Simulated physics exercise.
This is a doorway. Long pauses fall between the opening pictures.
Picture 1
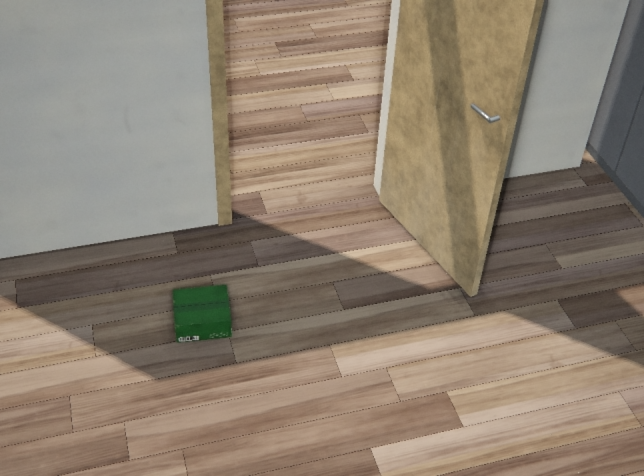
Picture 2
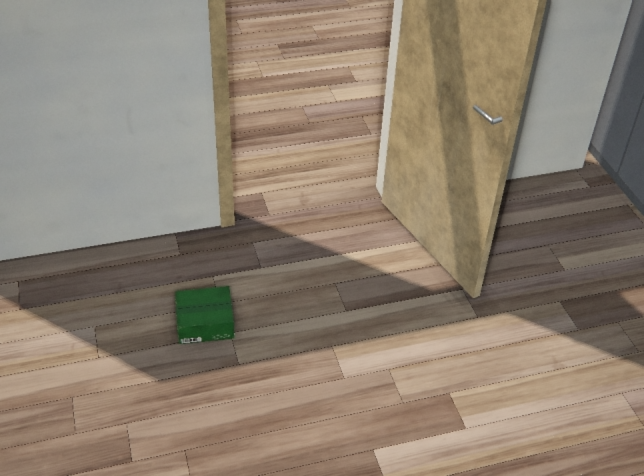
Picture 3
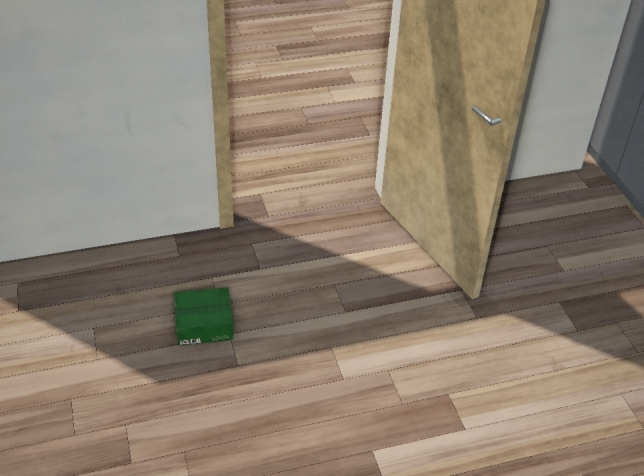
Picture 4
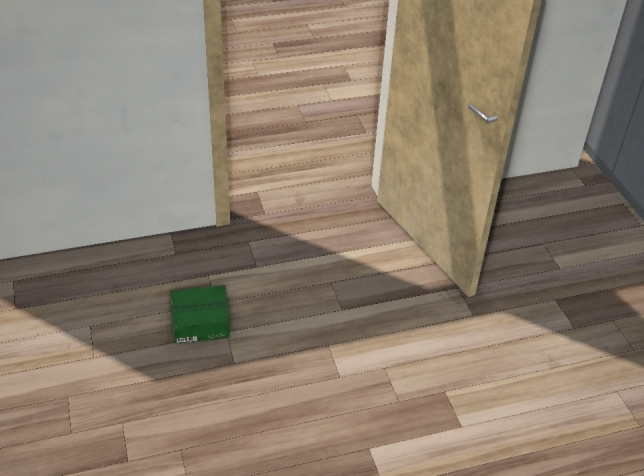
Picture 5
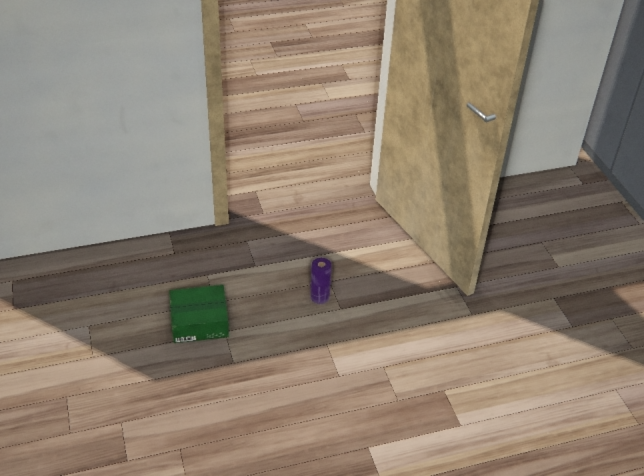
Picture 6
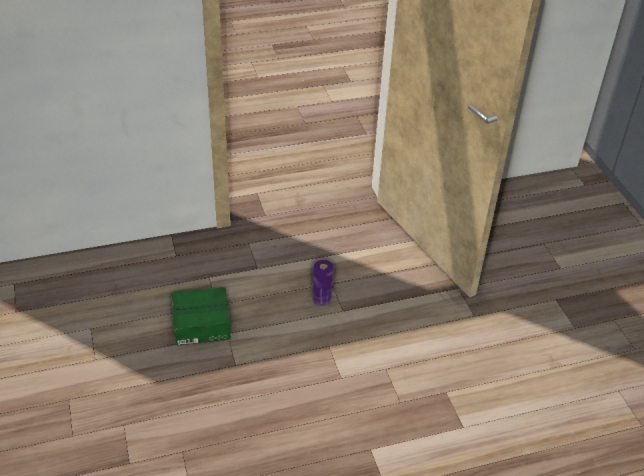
Purple roll appearing on the floor to the right of a still green parcel, beside a wide-open door that stays motionless.
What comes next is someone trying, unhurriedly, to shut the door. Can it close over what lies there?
I'd say the door gets there this time.
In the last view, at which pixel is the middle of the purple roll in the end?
It winds up at roughly (235, 256).
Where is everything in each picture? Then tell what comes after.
In the first picture, door wide open and still; green parcel (202, 313).
In the second picture, door wide open and still; green parcel (204, 315).
In the third picture, door wide open and still; green parcel (204, 316).
In the fourth picture, door wide open and still; green parcel (200, 314).
In the fifth picture, door wide open and still; green parcel (199, 313).
In the sixth picture, door wide open and still; purple roll (323, 283); green parcel (201, 316).
Then, 1.40 s on from there, door at 52°; purple roll shifted a little near (313, 280).
Then, 1.80 s on from there, door at 30°; purple roll turned 6° from how it was put near (259, 261).
In the end, door at 0°; toppled on the floor, purple roll; green parcel unmoved. At the end, from the last picture's camera, purple roll near (235, 256).
